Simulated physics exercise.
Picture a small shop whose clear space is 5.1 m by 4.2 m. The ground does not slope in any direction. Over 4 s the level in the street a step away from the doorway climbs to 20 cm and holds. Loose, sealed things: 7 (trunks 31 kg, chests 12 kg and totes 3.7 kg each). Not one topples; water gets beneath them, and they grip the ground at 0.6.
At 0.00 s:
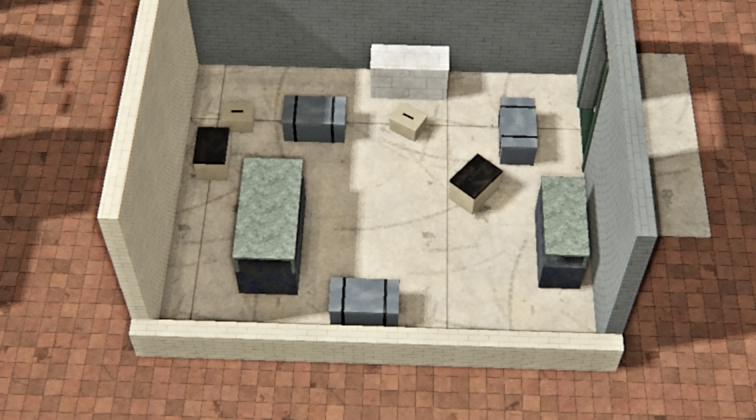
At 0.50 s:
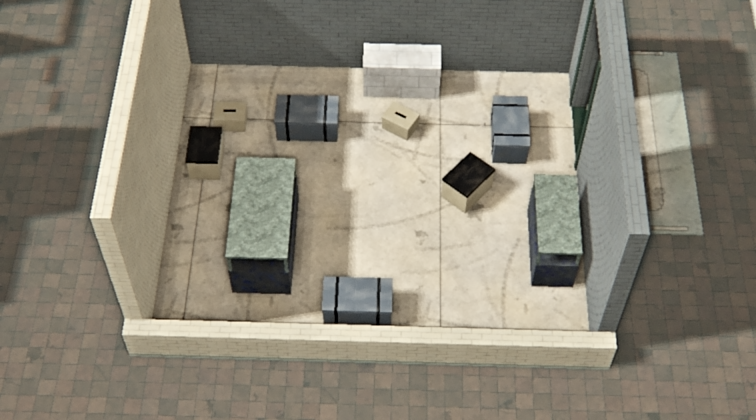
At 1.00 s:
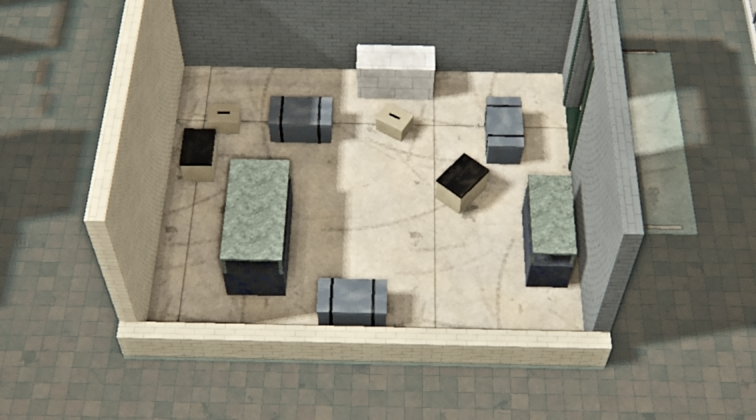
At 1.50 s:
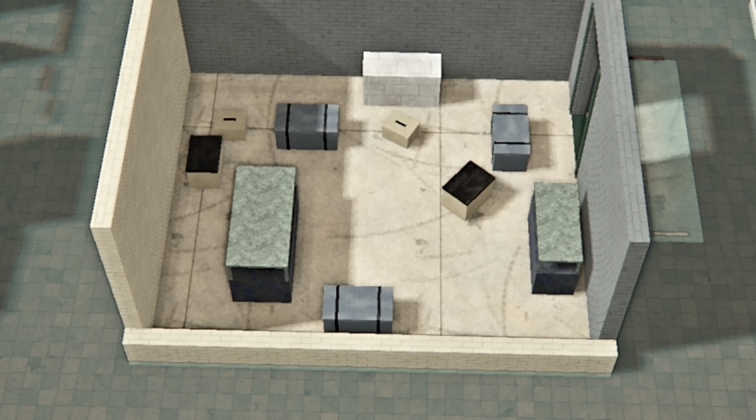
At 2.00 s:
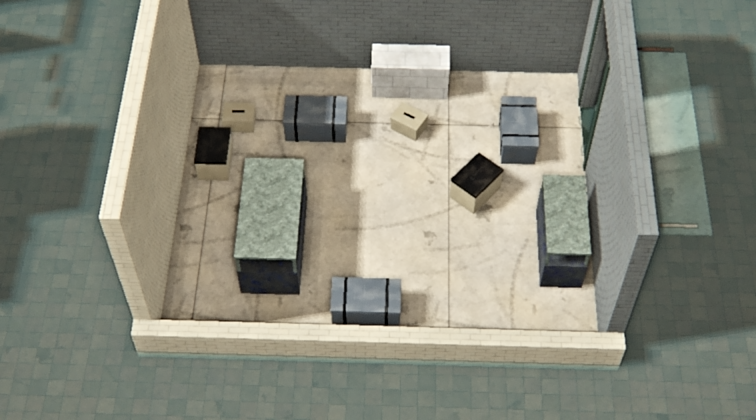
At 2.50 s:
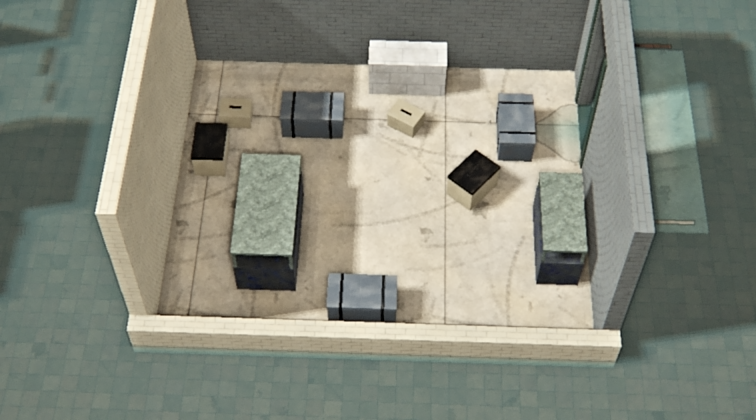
In a small walled shop with its front cut low, chests, boxes and green-topped counters stayed where they were while the paving outside turned from reddish brown to grey, then to a murky blue-green.
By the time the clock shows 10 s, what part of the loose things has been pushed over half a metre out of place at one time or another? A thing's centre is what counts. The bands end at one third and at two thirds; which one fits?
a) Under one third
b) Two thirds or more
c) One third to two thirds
One third to two thirds.
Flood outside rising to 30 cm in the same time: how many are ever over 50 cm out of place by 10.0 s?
You'd get 7 in that case.
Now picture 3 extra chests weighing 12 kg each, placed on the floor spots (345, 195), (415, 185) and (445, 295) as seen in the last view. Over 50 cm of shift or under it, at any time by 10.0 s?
Well, it goes below, above, below.
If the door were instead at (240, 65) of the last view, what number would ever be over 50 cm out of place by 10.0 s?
In that case the number is 2.
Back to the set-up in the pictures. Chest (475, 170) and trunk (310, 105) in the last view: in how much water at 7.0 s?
Depth approx. 3 cm / 1 cm.
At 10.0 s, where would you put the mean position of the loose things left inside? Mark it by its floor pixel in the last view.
Roughly at (331, 179).
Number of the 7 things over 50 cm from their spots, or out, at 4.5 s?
By my tally, 0.
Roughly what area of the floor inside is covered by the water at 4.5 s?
The covered patch comes to about 3.5 m2.
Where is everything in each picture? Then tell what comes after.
A trunk at (519, 122), on the bottom; a chest at (211, 144) rests on the ground; water covers 0.0 m2; 0 of 7 have shifted, in the first frame.
A trunk at (511, 120) rests on the ground; a chest at (204, 144), on the bottom; 0.0 m2 under water; 0 of 7 have shifted, in the second frame.
A trunk at (505, 121) rests on the ground; a chest at (198, 146) rests on the ground; 0.0 m2 under water; 0 of 7 have shifted, in the third frame.
A trunk at (511, 128) rests on the ground; a chest at (204, 153) rests on the ground; water covers 0.0 m2; 0 of 7 have shifted, in the fourth frame.
A trunk at (520, 121) rests on the ground; a chest at (212, 144) rests on the ground; water covers 0.0 m2; 0 of 7 have shifted, in the fifth frame.
A trunk at (517, 118), on the bottom; a chest at (209, 140) rests on the ground; 0.4 m2 under water; 0 of 7 have shifted, in the sixth frame.
After 3.5 s 0 of 7 are over 50 cm from their spots; 0 afloat.
After 4.5 s 0 of 7 are over 50 cm from their spots; 0 afloat.
After 7.0 s 1 of 7 are over 50 cm from their spots; 0 afloat.
After 10.0 s 3 of 7 are over 50 cm from their spots, and 3 have been at some point; 0 afloat.
